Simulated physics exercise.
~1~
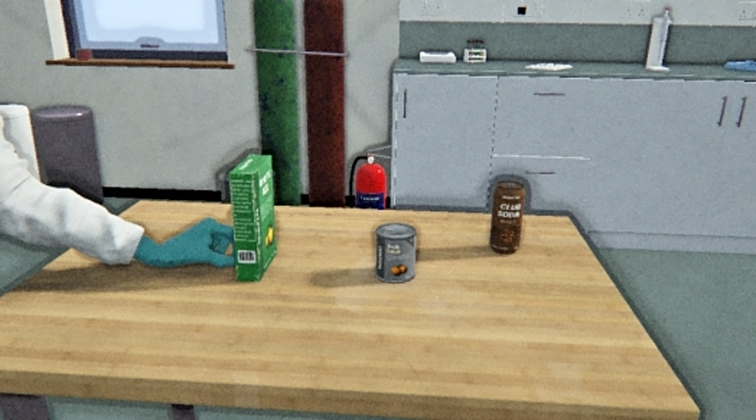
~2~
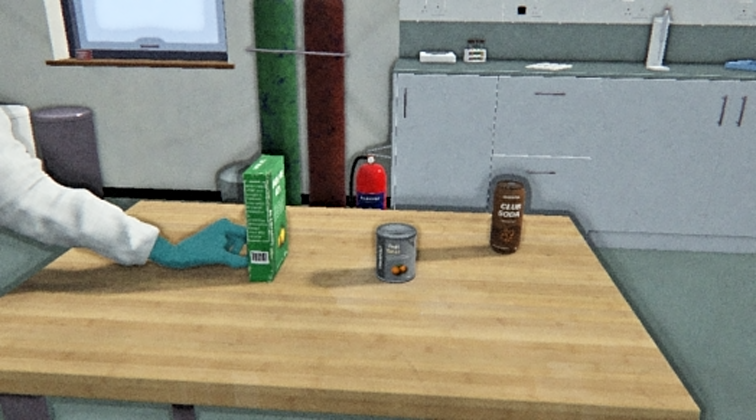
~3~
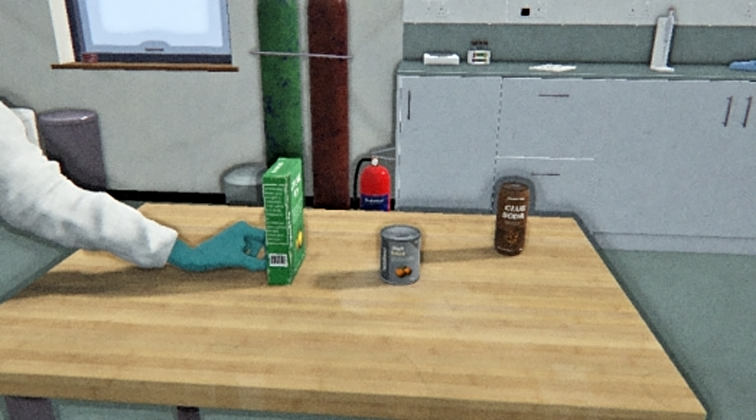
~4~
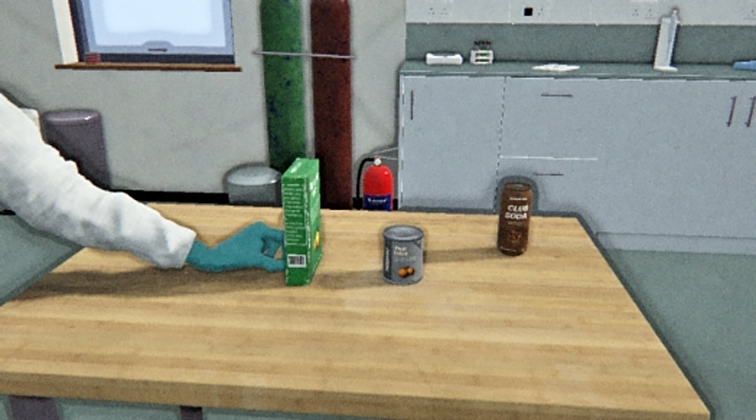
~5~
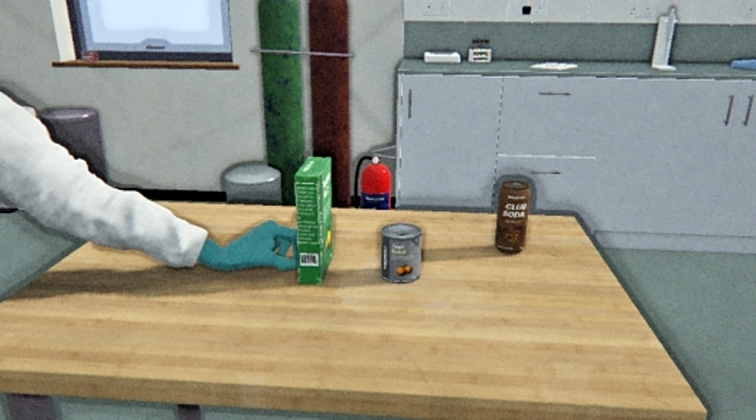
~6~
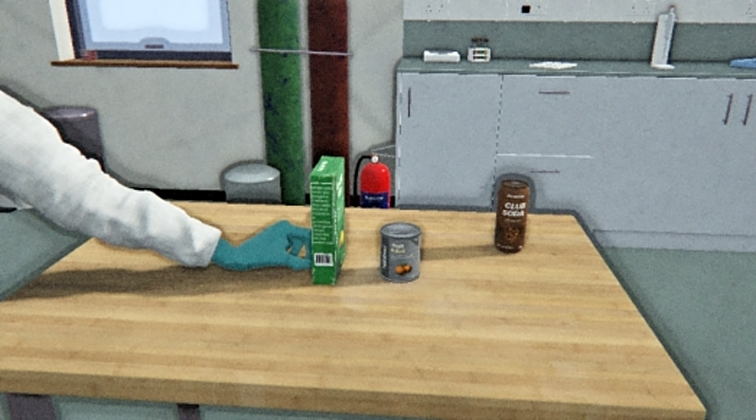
At first, a teal-gloved hand in a white sleeve reaches in from the left toward an upright green packet on a wooden table, with a grey tin to its right and a brown club soda can farther right. The fingertips press against the packet's left side and it begins to slide to the right. The arm keeps extending, and the packet moves steadily along the tabletop without tipping, closing the gap to the tin. By the end, the packet stands upright just left of the tin, the hand still beside it, while the tin and can remain in their places.
